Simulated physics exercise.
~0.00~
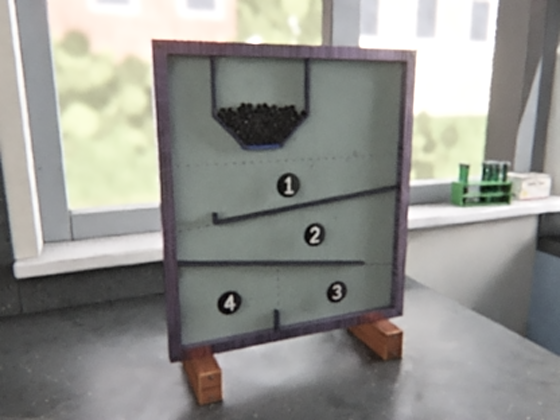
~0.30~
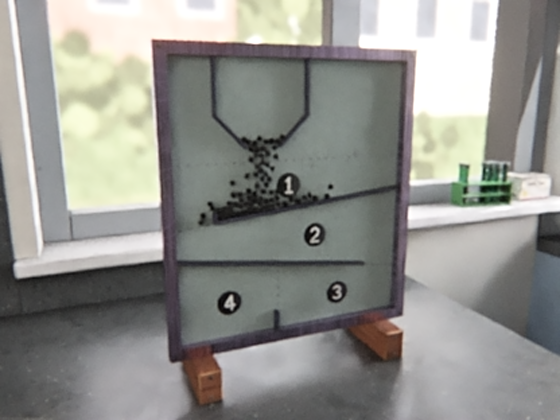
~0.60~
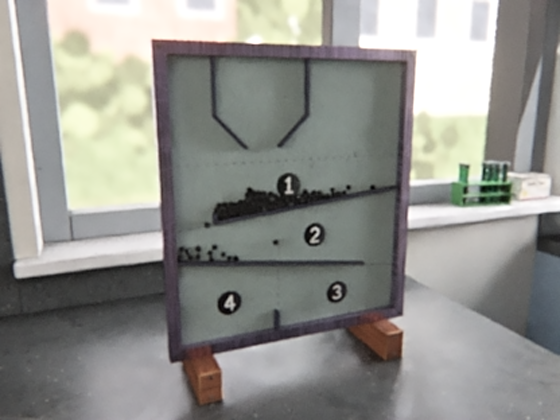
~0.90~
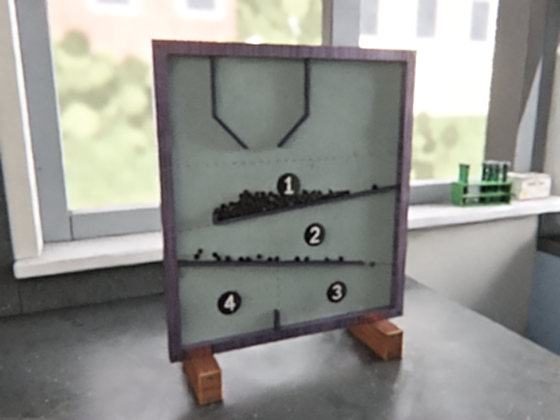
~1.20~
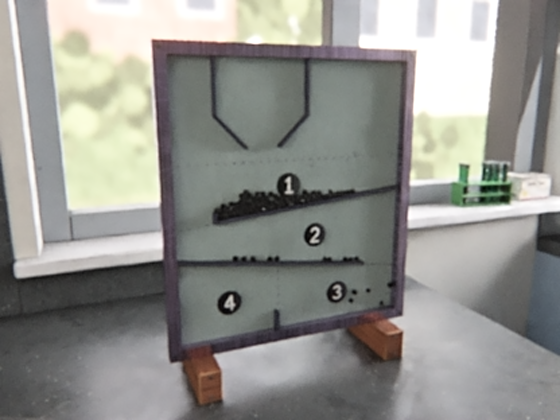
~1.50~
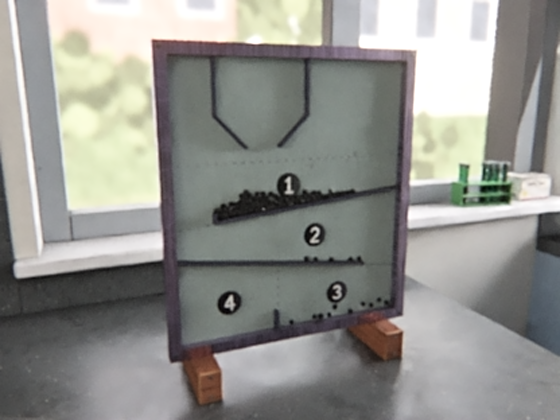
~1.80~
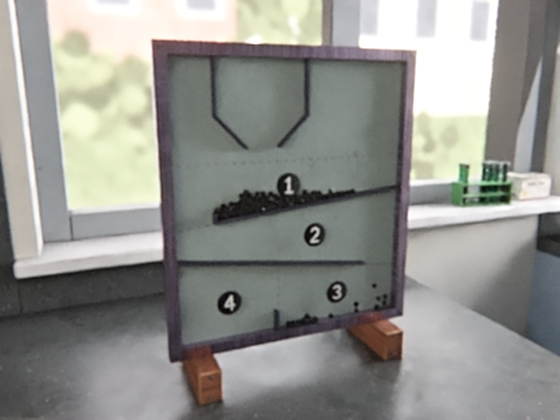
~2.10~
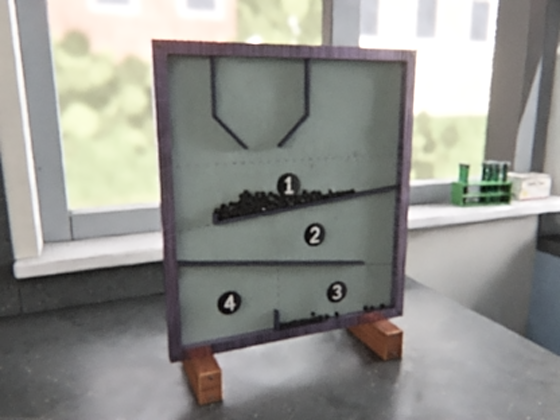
Black beads drop from a hopper onto a sloping ledge, and some spill to the bottom right.
